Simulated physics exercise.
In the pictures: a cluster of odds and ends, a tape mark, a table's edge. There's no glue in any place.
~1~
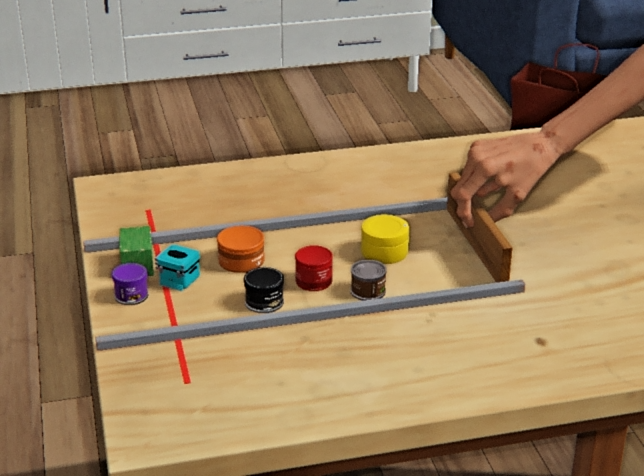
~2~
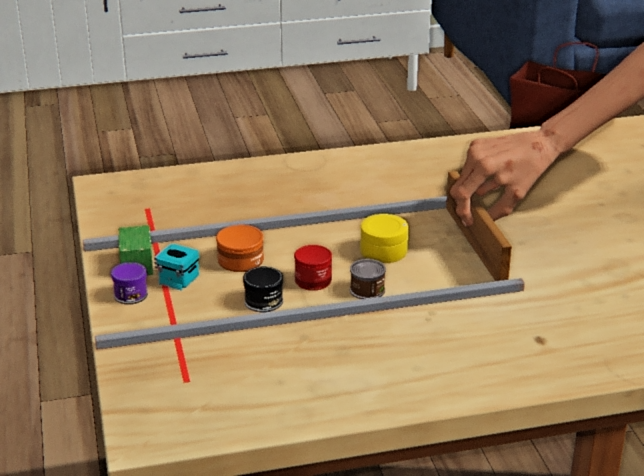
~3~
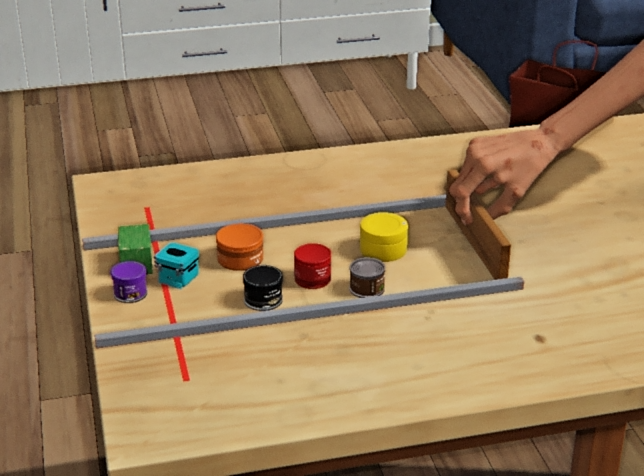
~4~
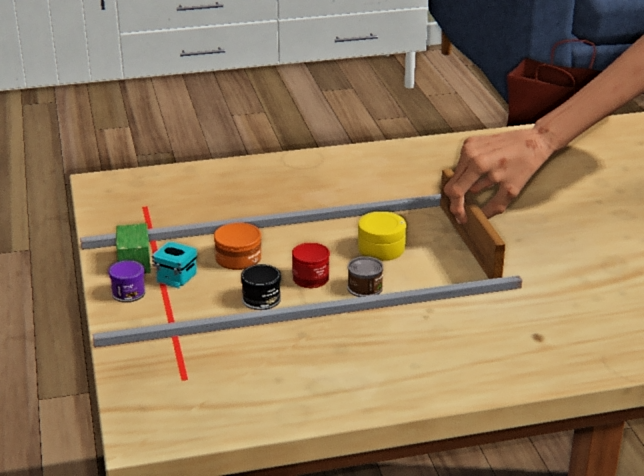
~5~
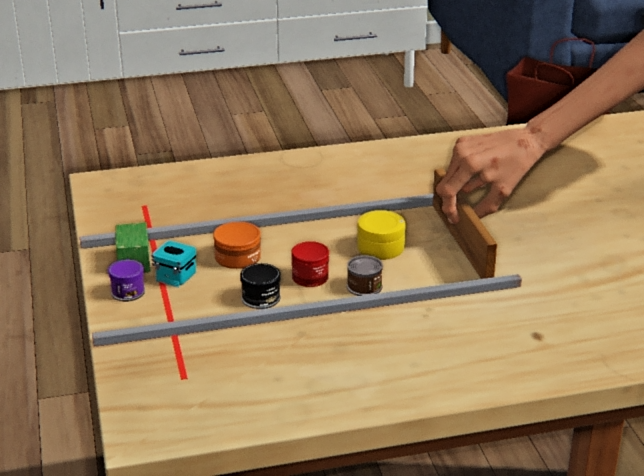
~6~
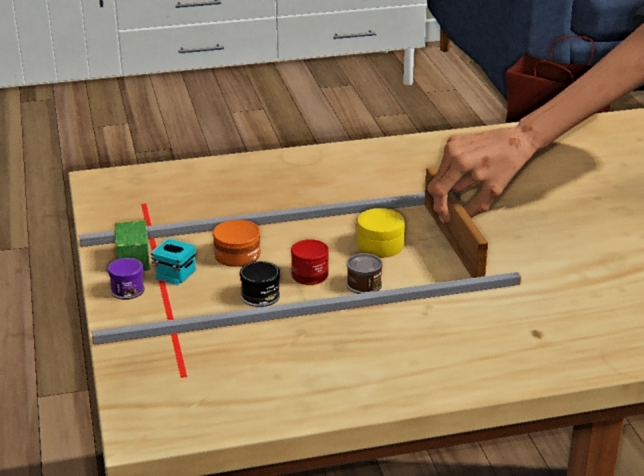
A hand slides a wooden board slightly left between two rails toward still, colourful containers.
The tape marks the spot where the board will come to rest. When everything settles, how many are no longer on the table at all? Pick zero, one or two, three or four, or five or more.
One or two are off the table.
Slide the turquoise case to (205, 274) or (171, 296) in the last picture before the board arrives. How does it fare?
In order: Keeps its place; slips off.
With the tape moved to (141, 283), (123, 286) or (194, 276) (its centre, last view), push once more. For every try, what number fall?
Going through them in order, you'd see 2, 4 and 0.
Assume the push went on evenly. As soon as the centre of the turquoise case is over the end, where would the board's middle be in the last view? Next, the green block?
When the turquoise case crosses, the middle is near (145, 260); when the green block crosses, near (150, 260).
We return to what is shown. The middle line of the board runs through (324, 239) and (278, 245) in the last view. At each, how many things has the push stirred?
The counts are 3 and 5.
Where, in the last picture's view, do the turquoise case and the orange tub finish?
(101, 280), and the other (131, 241).
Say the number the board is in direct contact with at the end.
It's touching 4 at the end.
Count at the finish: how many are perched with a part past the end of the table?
Tally: 2.
Early on, none off yet; purple pot at rest near (126, 279); green block at rest near (132, 246); turquoise case at rest near (175, 262).
A while later, none off yet; purple pot travelled a little near (112, 283); green block at rest near (130, 246); turquoise case travelled about its own width near (141, 271).
Finally, the number that fall off is one or two; lost, purple pot.
